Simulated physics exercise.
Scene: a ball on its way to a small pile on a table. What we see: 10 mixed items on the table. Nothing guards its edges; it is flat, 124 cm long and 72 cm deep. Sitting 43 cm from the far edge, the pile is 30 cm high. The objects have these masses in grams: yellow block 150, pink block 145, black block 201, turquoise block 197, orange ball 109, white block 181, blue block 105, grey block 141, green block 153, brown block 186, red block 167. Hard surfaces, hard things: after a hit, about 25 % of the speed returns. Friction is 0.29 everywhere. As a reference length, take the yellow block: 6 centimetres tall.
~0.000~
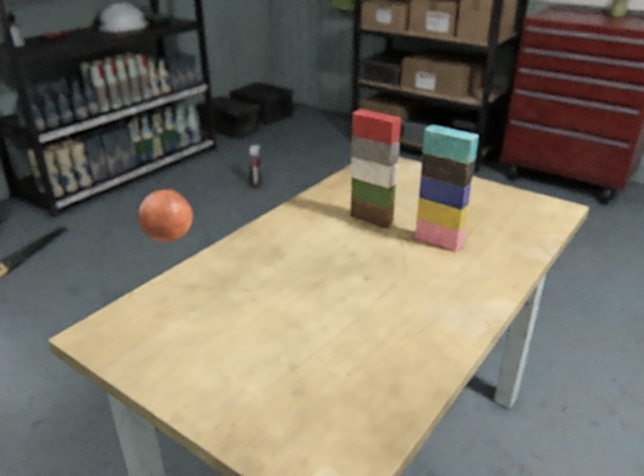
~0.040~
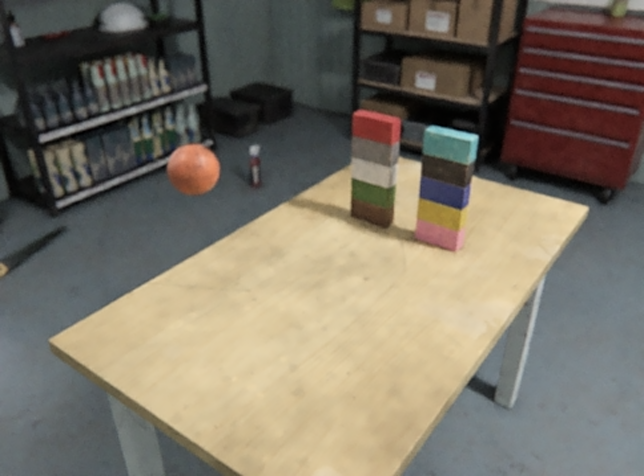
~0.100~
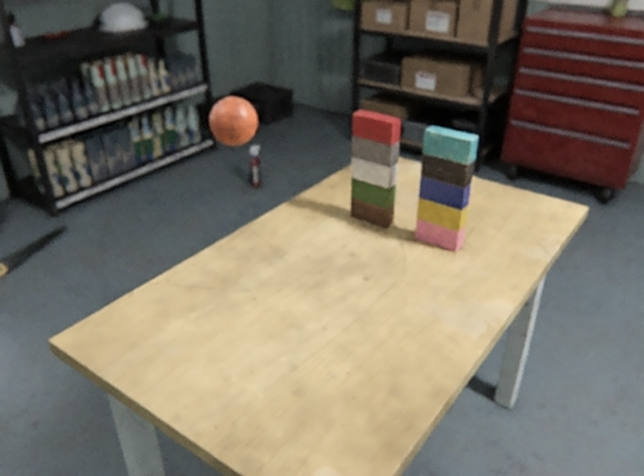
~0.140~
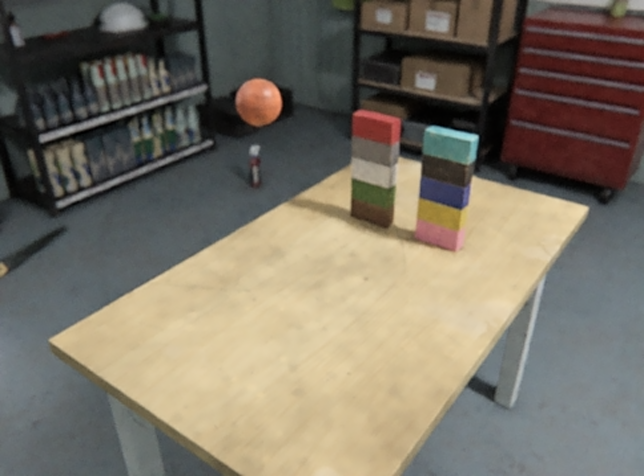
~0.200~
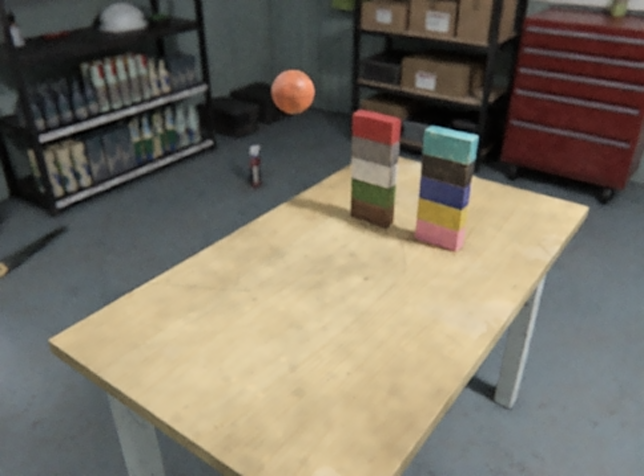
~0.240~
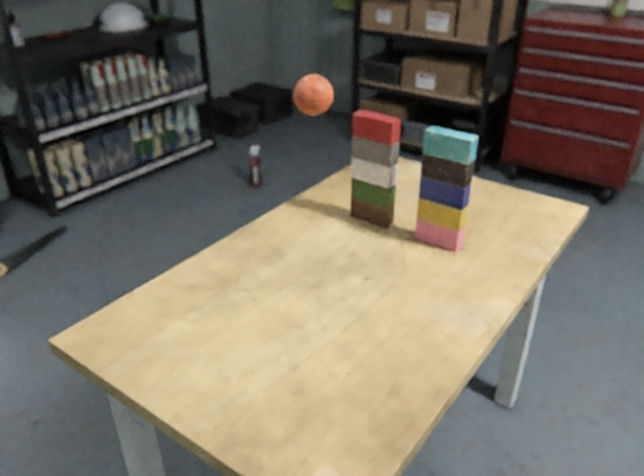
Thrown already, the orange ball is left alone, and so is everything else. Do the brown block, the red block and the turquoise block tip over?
The brown block does not tip; the red block tips over; the turquoise block does not tip.
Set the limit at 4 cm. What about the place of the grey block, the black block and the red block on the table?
Well, the grey block winds up somewhere else; the black block remains where it was; and the red block winds up somewhere else.
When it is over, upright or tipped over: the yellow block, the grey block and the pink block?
Outcome noted - the yellow block survives without falling, the grey block ends up fallen, the pink block survives without falling.
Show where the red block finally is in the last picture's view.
At about (432, 170).
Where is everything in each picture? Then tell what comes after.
In the first picture, 63 cm to the stack; orange ball (166, 216); brown block (372, 210); red block (376, 127); turquoise block (450, 144).
In the second picture, 56 cm to the stack; orange ball (193, 170); black block (447, 168).
In the third picture, 45 cm to the stack; orange ball (233, 121); blue block (444, 191).
In the fourth picture, 37 cm to the stack; orange ball (259, 103); green block (373, 191).
In the fifth picture, 26 cm to the stack; orange ball (293, 92); pink block (440, 232).
In the sixth picture, 19 cm to the stack; orange ball (313, 95); brown block (372, 210); red block (376, 127); turquoise block (450, 145).
After 0.44 s, orange ball near (348, 179); red block leaning 14° near (391, 123); grey block leaning 14°.
After 0.64 s, orange ball near (335, 212); red block leaning 75° near (417, 169); grey block on its side.
At rest (1.3 s), tipped over on the table, grey block and red block; the other 8 in place, give or take 4 cm. Seen from the same camera at the end, brown block near (372, 210), red block near (432, 170).
